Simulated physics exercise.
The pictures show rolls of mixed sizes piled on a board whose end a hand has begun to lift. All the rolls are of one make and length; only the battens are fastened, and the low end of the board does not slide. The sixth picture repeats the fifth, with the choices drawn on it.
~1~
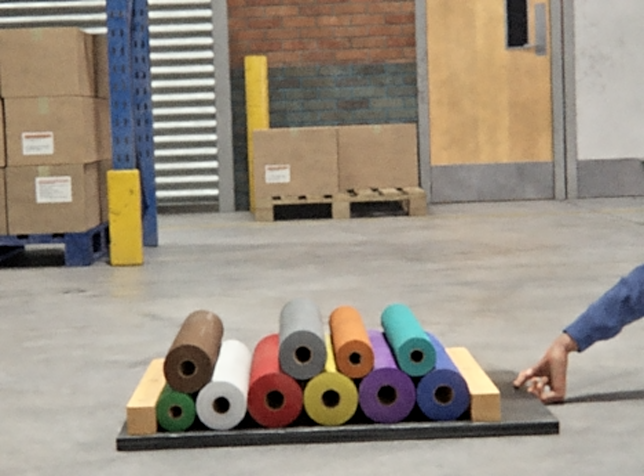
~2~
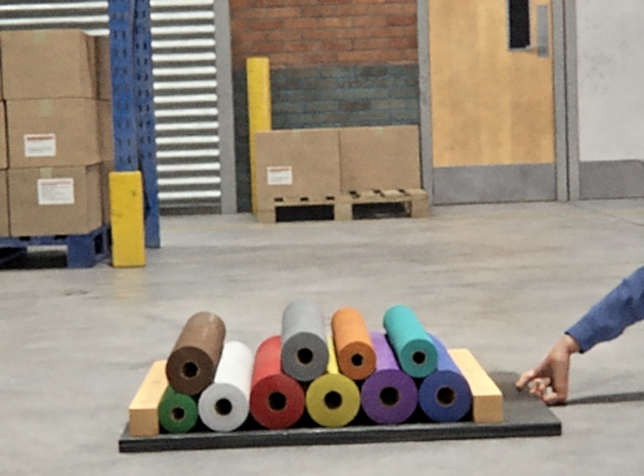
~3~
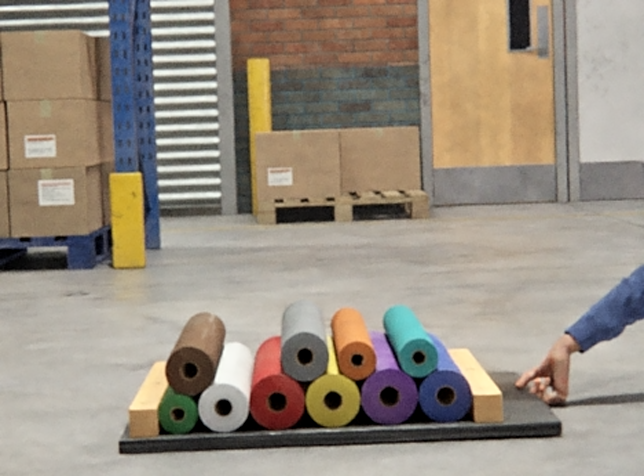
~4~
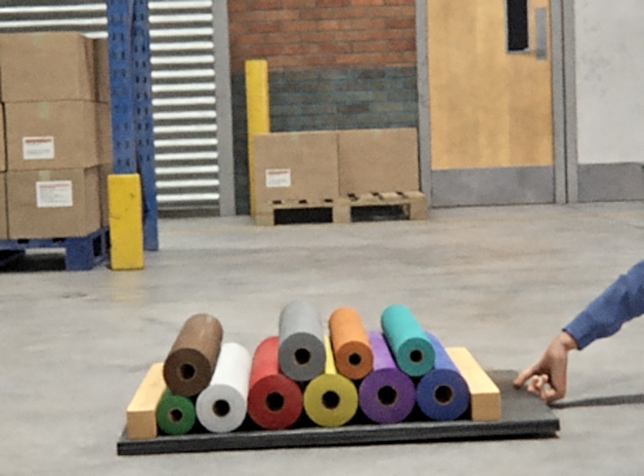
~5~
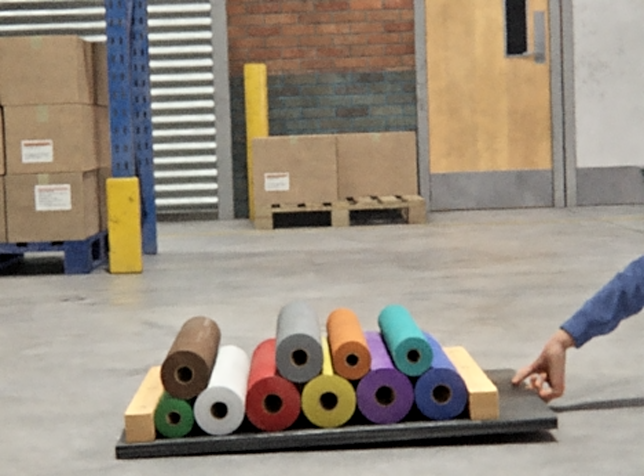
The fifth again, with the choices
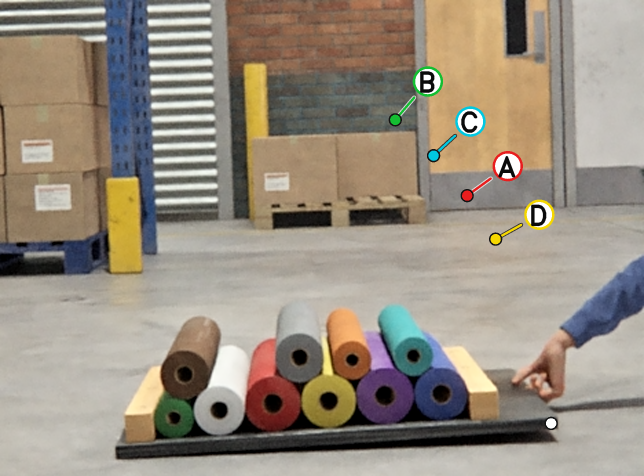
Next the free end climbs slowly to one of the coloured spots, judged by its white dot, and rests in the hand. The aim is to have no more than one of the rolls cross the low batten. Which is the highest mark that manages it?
The highest mark that will do is D.
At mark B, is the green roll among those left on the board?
The green roll: Yes.
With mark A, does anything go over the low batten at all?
Yes, at A.
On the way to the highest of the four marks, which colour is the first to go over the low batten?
The brown one.
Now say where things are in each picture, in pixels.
Red roll (275, 400); yellow roll (331, 398); purple roll (387, 395), in the first frame.
Purple roll (389, 396); blue roll (446, 396), in the second frame.
Board (336, 395); purple roll (389, 396); blue roll (446, 395); green roll (178, 414), in the third frame.
Board (333, 394); green roll (176, 415); white roll (222, 408), in the fourth frame.
Board (332, 396); green roll (174, 418); white roll (220, 410), in the fifth frame.
On the marked copy, A at (467, 195); B at (395, 120); C at (434, 156); D at (495, 239); the white dot at (551, 423).
Taking D. A third of the way, board at 16°.
Two thirds of the way, board at 27°.
When it is over, board at 27°, one over the low batten (brown).
As for the rest, A three over the low batten (orange, brown, grey); B four over the low batten (turquoise, orange, brown, grey); C four over the low batten (turquoise, orange, brown, grey).
